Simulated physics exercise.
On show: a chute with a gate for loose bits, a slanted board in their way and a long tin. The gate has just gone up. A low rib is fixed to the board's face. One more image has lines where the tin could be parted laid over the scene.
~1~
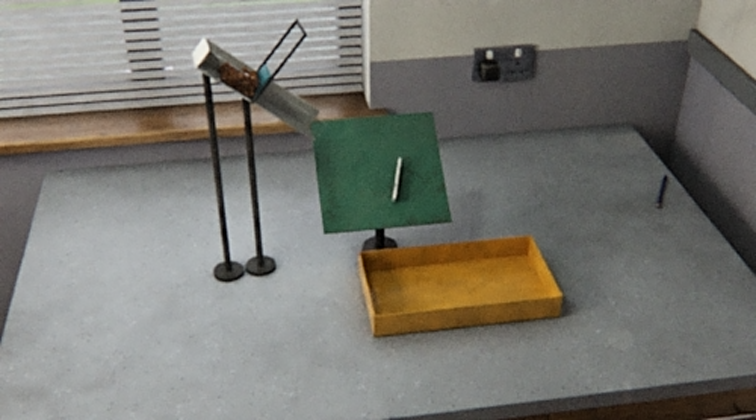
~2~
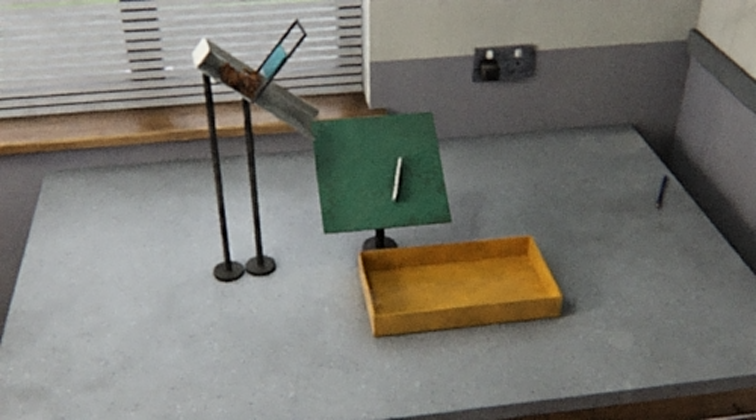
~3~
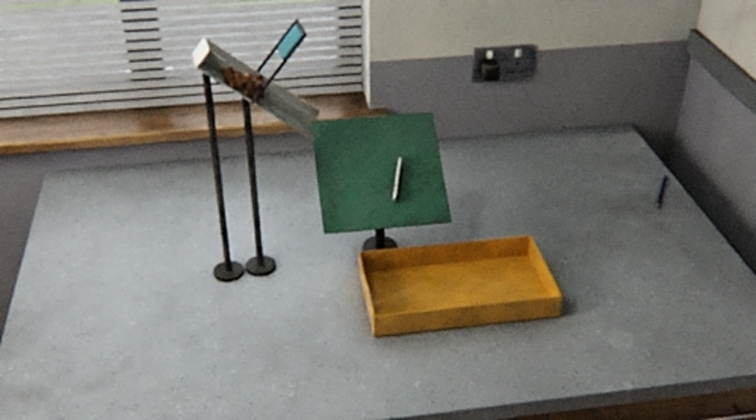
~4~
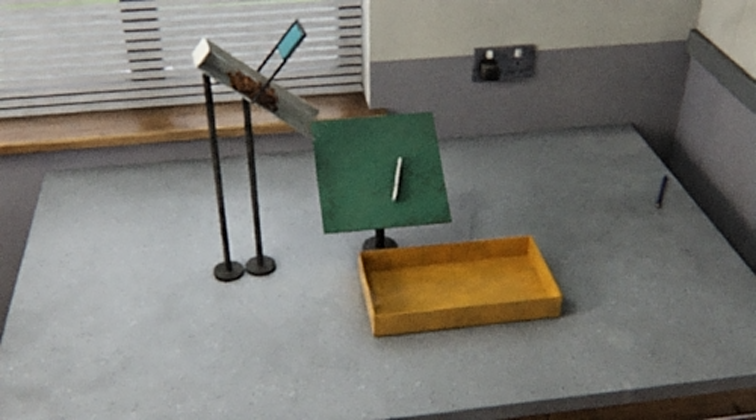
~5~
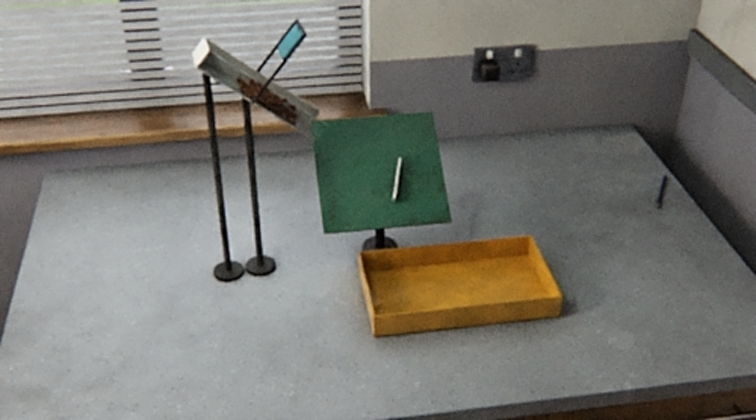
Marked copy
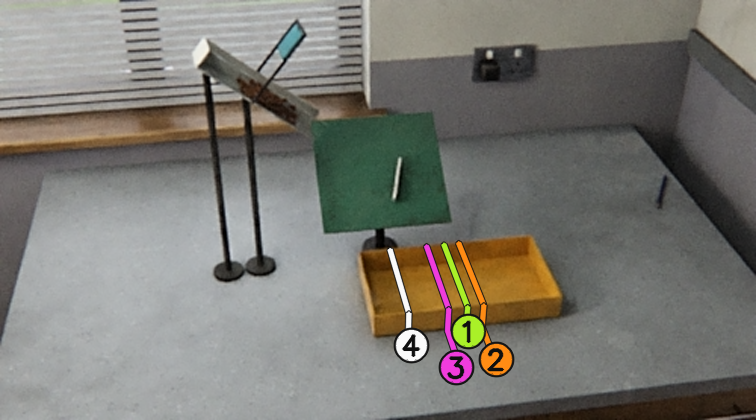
The video shows a sloping chute on black stands above a tilted green board and an orange tray; a blue gate rises in its frame, and the small brown pieces behind it begin sliding down the chute towards the right.
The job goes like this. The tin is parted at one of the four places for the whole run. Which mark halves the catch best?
4 is best.
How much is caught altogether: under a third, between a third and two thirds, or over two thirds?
It is over two thirds.
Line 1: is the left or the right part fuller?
Left.
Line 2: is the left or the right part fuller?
More lands on the left.
On the marked copy, line 1 crosses the front rim at (467, 306); line 2 crosses the front rim at (483, 304); line 3 crosses the front rim at (448, 308); line 4 crosses the front rim at (408, 312).
With 1, of what is caught, all but a few on the left of the divider, only a few on the right.
With 2, of what is caught, all but a few on the left of the divider, only a few on the right.
With 3, of what is caught, all but a few on the left of the divider, a small share on the right.
With 4, of what is caught, close to two thirds on the left of the divider, close to a third on the right.
